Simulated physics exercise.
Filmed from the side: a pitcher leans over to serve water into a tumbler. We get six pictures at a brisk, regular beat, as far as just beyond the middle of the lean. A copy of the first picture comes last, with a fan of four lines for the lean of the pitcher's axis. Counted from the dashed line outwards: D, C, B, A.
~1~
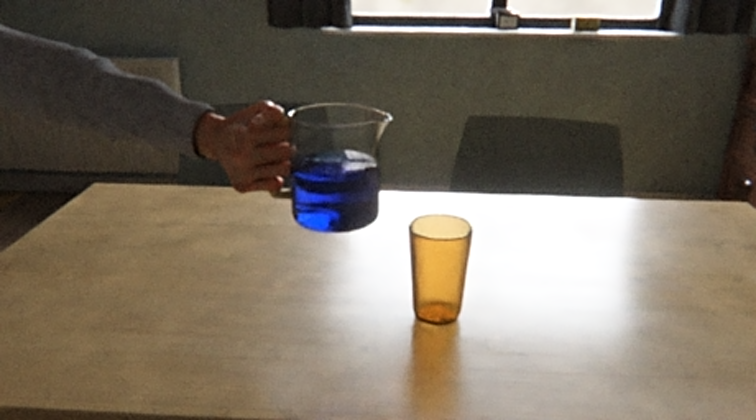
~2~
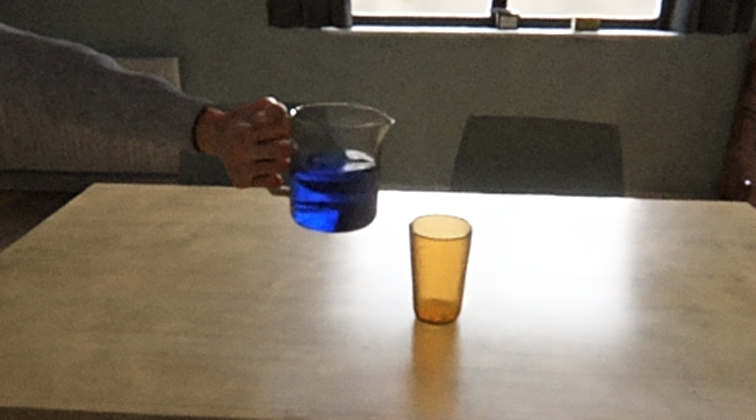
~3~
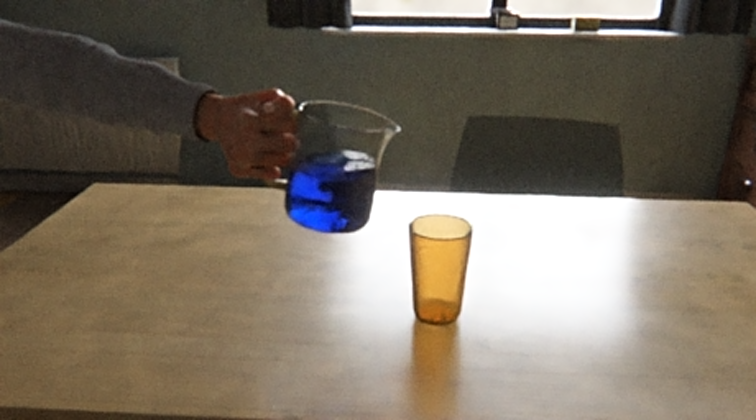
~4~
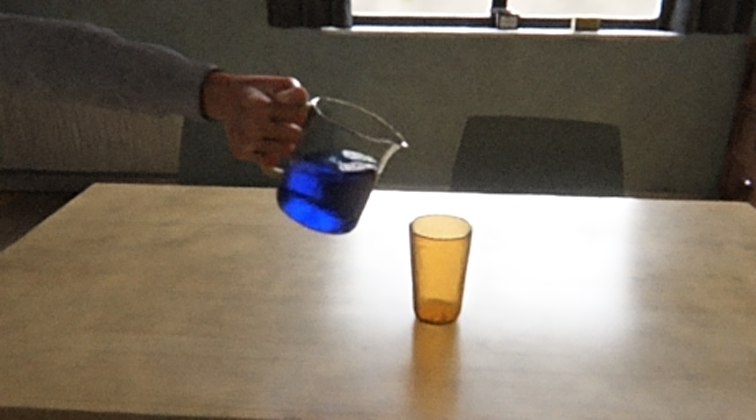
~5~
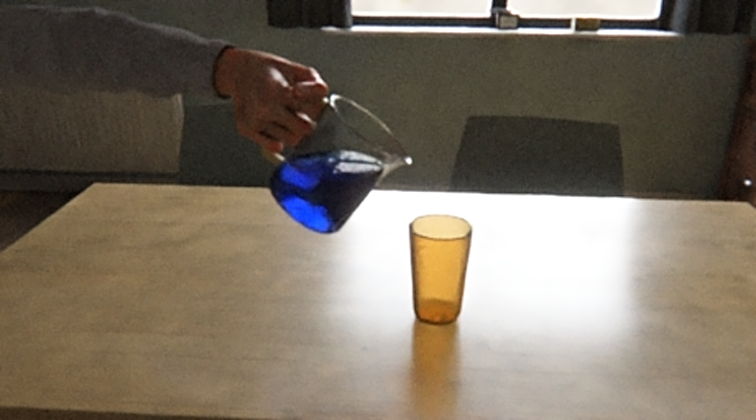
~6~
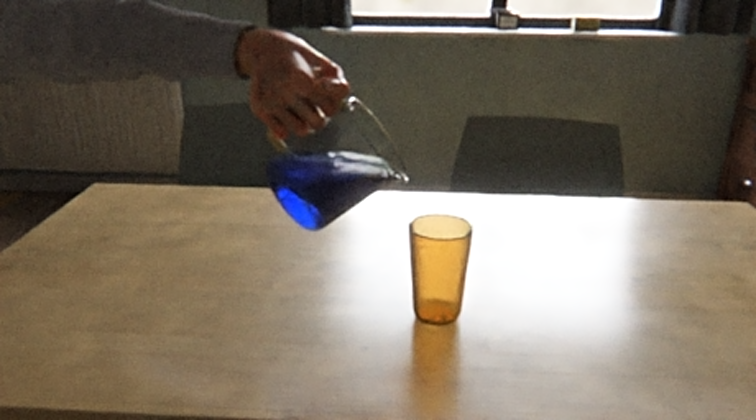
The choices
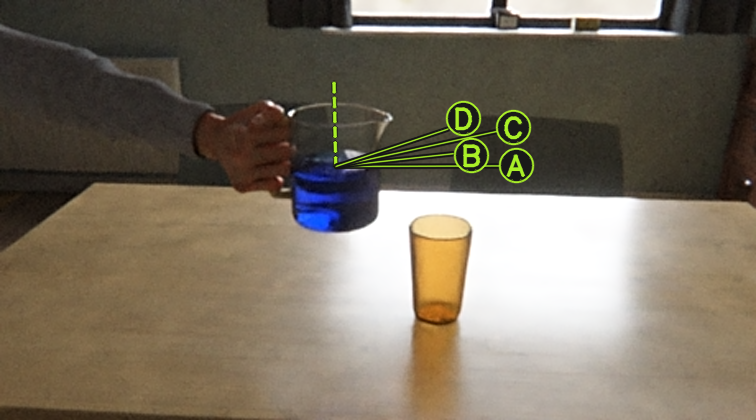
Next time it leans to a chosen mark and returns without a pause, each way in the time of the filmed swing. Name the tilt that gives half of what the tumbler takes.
D is best.
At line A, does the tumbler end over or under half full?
Over half.
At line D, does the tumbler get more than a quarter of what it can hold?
Yes, clearly.
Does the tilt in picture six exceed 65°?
No.
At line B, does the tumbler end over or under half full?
Over.
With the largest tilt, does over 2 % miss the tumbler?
Yes.
On the marked copy, A at (499, 165); B at (453, 153); C at (497, 131); D at (448, 128).
For line A, the tumbler ends with about 81 % of what it can hold; 19 % of the water is spilt.
For line B, the tumbler ends with about 88 % of what it can hold.
For line C, the tumbler ends with about 71 % of what it can hold.
For line D, the tumbler ends with about 52 % of what it can hold.
